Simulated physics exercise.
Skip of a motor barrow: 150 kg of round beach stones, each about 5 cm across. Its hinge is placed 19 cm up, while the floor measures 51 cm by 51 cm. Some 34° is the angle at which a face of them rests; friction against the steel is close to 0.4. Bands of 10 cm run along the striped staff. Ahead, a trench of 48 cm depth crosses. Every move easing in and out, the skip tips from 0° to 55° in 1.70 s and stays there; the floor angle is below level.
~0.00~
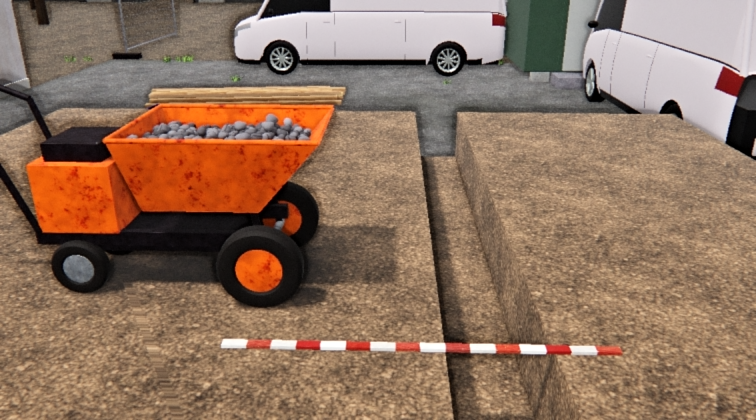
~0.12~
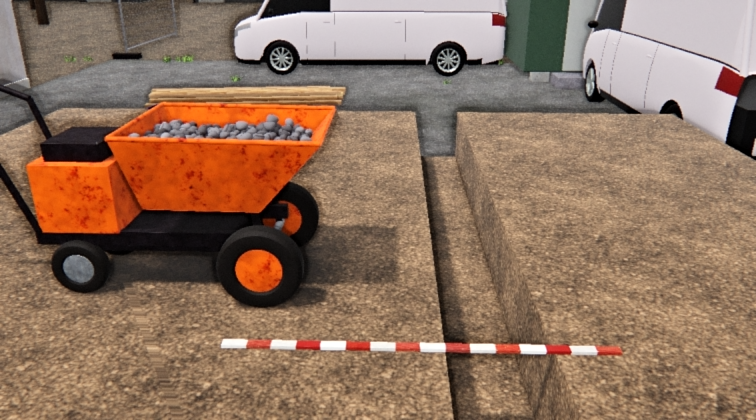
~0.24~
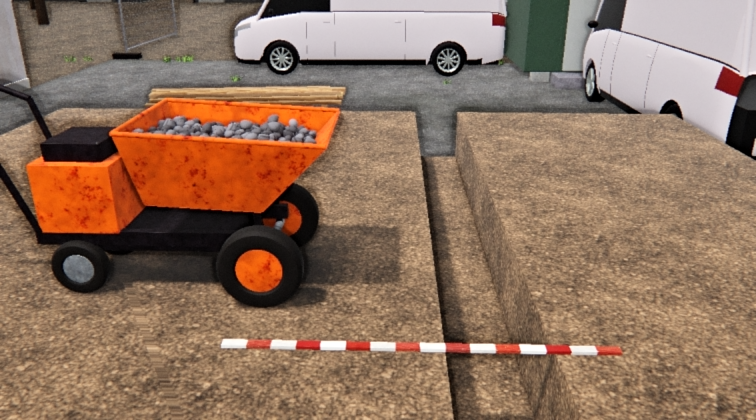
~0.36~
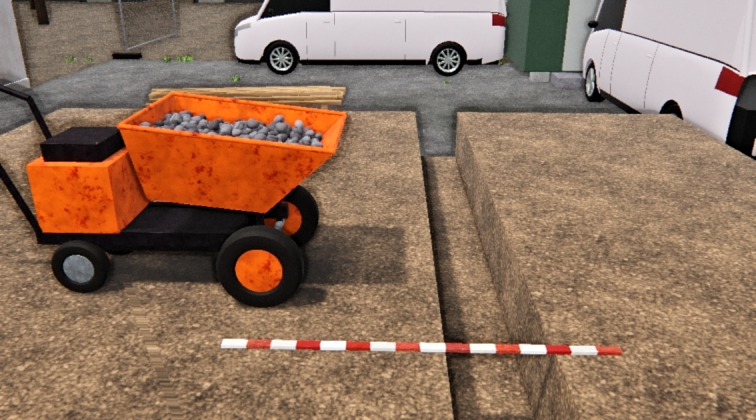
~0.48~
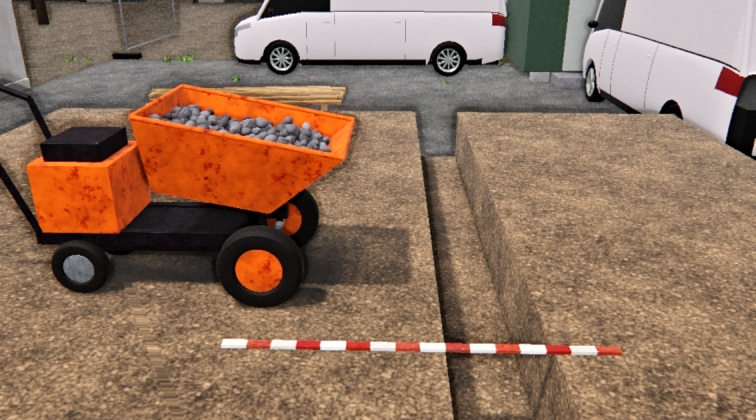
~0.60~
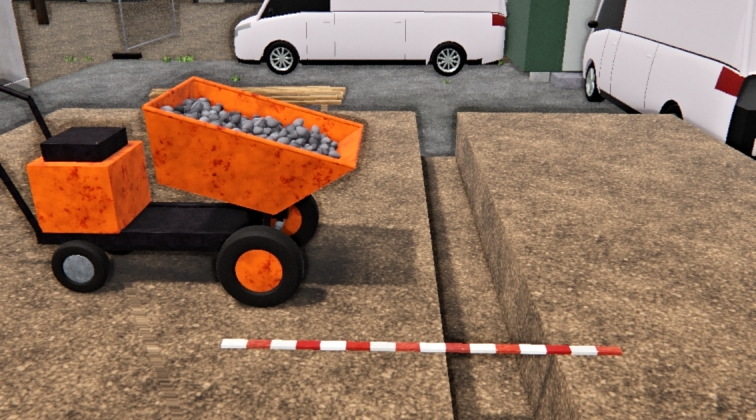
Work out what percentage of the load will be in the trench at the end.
It comes to roughly 57 percent of the load.
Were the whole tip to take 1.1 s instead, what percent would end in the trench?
Then some 60 per cent would.
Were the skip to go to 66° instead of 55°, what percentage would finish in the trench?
In that case near 90 per cent.
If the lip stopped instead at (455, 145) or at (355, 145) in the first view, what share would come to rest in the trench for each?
First place roughly 25%, second roughly 75%.
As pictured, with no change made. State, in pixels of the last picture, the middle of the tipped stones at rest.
Their middle lands near (468, 350).
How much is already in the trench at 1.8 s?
Something like 10 in a hundred.
After 1.3 s the floor is at 46°; 100 % in the skip; the foremost stones are at (385, 199).
After 1.8 s the floor is at 55°; 82 % in the skip, 9 % short of the trench, 9 % in the trench; the foremost stones are at (486, 342).
After 2.2 s the floor is at 55°; 60 % in the skip, 11 % short of the trench, 29 % in the trench; the foremost stones are at (511, 350).
After 4.1 s the floor is at 55°; 27 % in the skip, 17 % short of the trench, 57 % in the trench; the foremost stones are at (513, 348).
